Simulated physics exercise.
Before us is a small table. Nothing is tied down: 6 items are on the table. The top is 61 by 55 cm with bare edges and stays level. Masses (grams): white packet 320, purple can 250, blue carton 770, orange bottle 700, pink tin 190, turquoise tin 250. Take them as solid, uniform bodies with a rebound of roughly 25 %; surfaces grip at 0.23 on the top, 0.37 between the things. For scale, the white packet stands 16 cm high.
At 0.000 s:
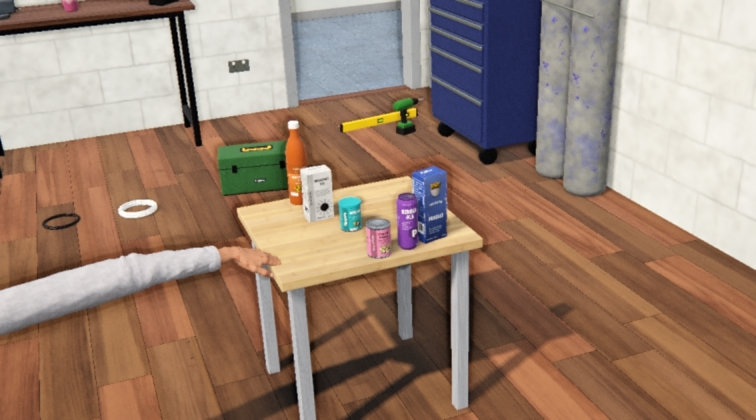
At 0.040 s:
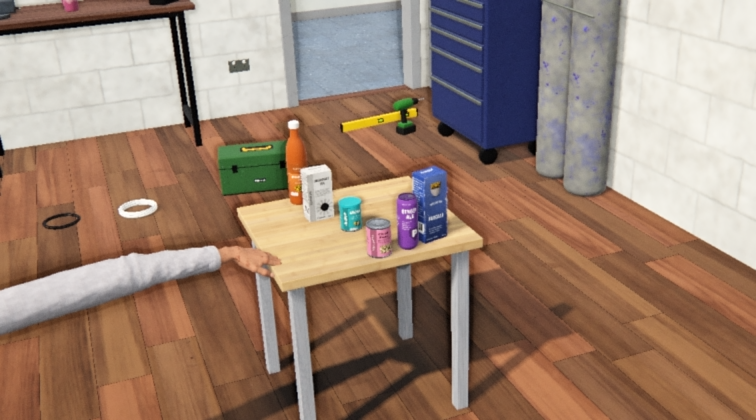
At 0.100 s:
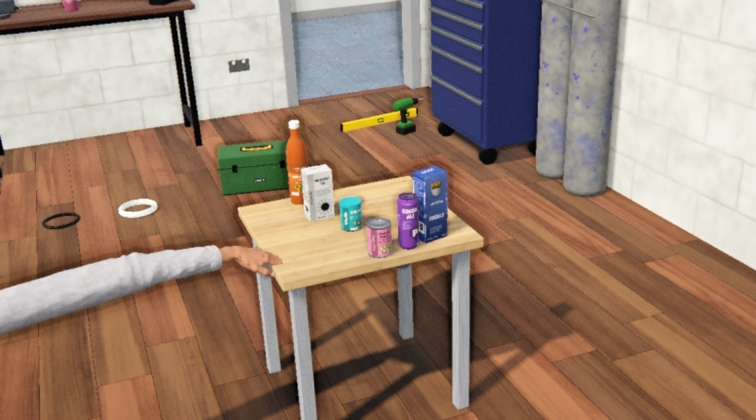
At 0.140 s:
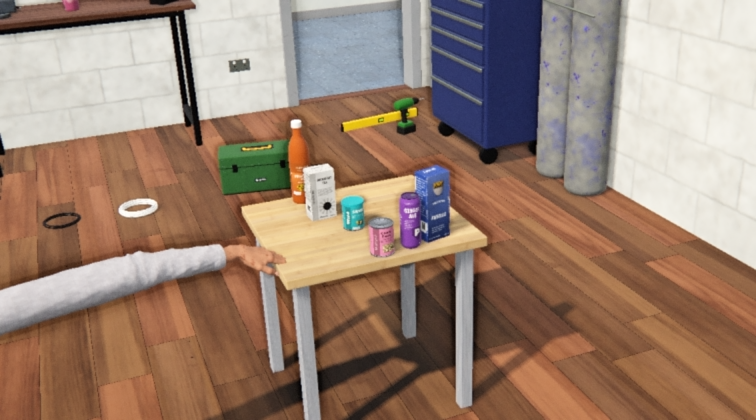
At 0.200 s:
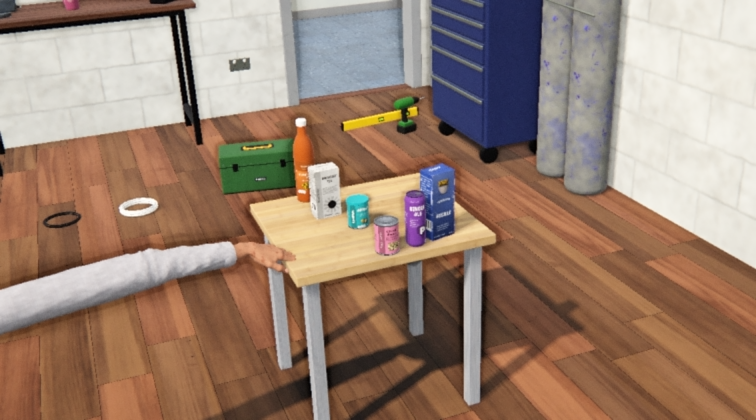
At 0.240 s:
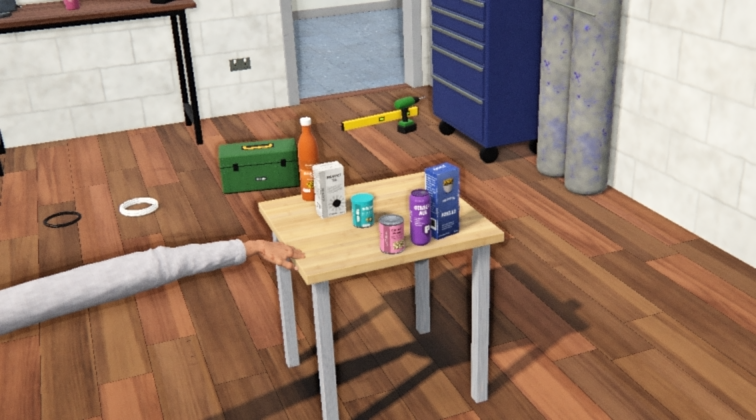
The video shows a hand at the edge of a small wooden table holding cartons, tins, a can and an orange bottle; the table stays nearly still, then slides slightly to the right, carrying the items along with it.
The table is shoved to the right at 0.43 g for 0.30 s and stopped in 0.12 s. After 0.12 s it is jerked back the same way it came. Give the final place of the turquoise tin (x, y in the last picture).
Look near (399, 204).
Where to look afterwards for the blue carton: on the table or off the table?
The blue carton finishes off the table.
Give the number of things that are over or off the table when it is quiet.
1 of them.
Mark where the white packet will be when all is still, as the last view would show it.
At about (364, 184).
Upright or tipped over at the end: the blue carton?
The blue carton falls over.
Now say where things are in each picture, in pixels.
In the first frame, turquoise tin (350, 215); white packet (317, 194).
In the second frame, blue carton (430, 205); orange bottle (297, 163).
In the third frame, pink tin (380, 238); white packet (318, 193).
In the fourth frame, table along by 1 cm; purple can (410, 221); blue carton (432, 204).
In the fifth frame, table along by 4 cm; blue carton (437, 203) moved 2 cm; orange bottle (304, 160) moved 2 cm.
In the sixth frame, table along by 7 cm; turquoise tin (363, 211) moved 3 cm; white packet (330, 190) moved 3 cm.
After 0.64 s, table along by 26 cm.
After 0.94 s, table along by 3 cm; blue carton now off the table; turquoise tin moved 19 cm near (419, 200); white packet moved 19 cm.
In the end (1.7 s), off the table, blue carton; not toppled but over 5 cm from the start, white packet, purple can, orange bottle, pink tin and turquoise tin. At the end, from the last picture's camera, turquoise tin near (399, 204).
